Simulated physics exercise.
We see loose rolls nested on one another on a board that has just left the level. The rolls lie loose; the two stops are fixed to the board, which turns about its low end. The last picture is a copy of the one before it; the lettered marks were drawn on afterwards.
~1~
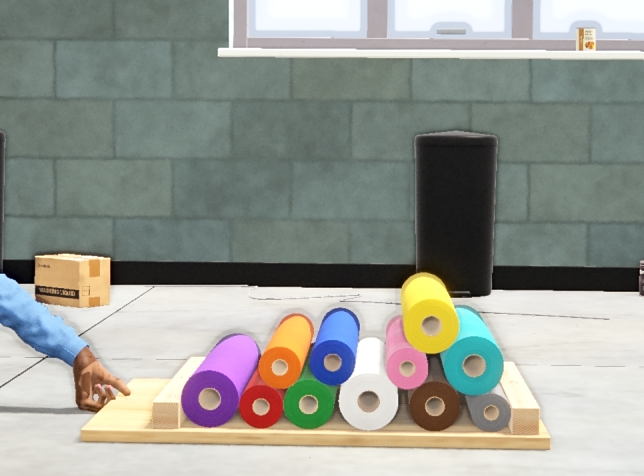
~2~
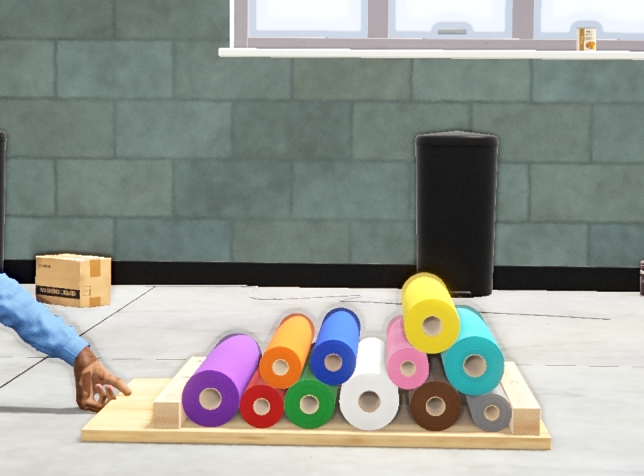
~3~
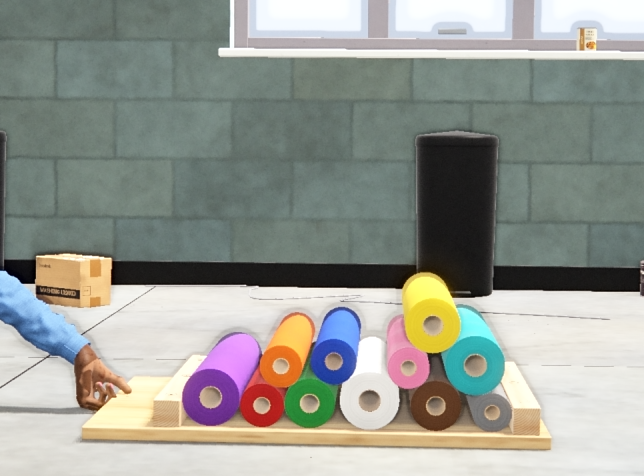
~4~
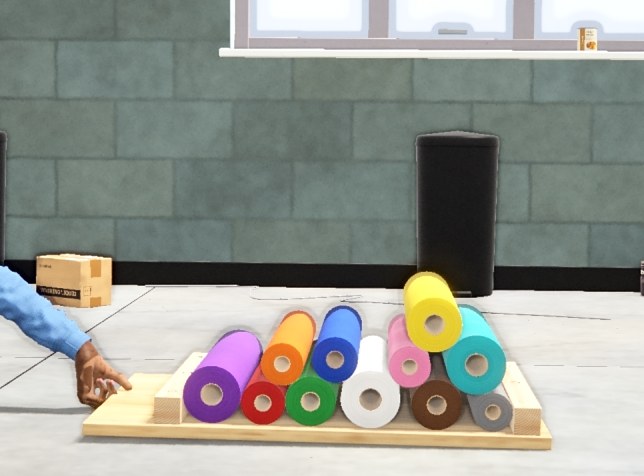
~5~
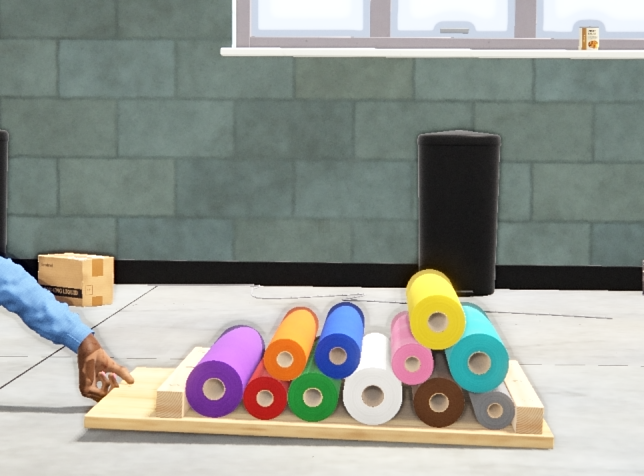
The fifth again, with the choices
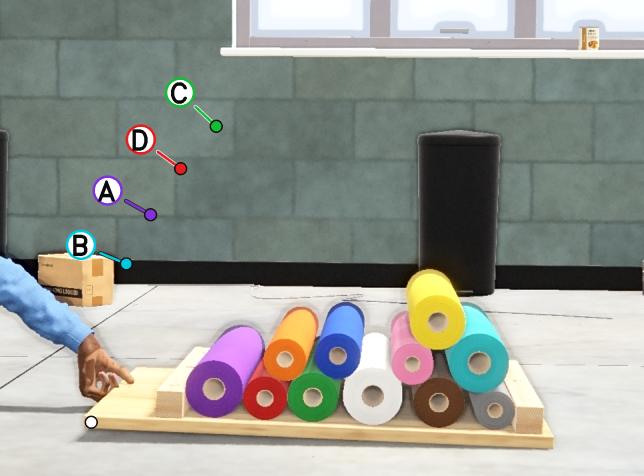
On a pale floor by a green block wall, a hand slightly raising the left end of a board of coloured rolls.
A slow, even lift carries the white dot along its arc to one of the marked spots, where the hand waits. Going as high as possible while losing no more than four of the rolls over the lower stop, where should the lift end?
Mark D is as high as it can go.
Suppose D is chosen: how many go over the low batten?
The count is three.
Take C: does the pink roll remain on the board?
No, with C.
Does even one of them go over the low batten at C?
Yes.
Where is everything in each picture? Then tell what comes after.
Blue roll (333, 362); turquoise roll (474, 366); pink roll (407, 368), in the first picture.
Pink roll (408, 368); yellow roll (432, 326), in the second picture.
Board (322, 397); purple roll (211, 397); red roll (262, 405); blue roll (334, 361), in the third picture.
Board (323, 395); purple roll (212, 394); red roll (263, 403), in the fourth picture.
Board (324, 391); purple roll (214, 389); red roll (265, 398), in the fifth picture.
On the marked copy, A at (151, 215); B at (126, 264); C at (216, 126); D at (181, 169); the white dot at (91, 422).
Following D. Soon after the start, board at 20°.
Later, board at 36°.
In the end, board at 36°, three over the low batten (turquoise, pink, yellow).
As for the rest, A three over the low batten (turquoise, pink, yellow); B three over the low batten (turquoise, pink, yellow); C five over the low batten.
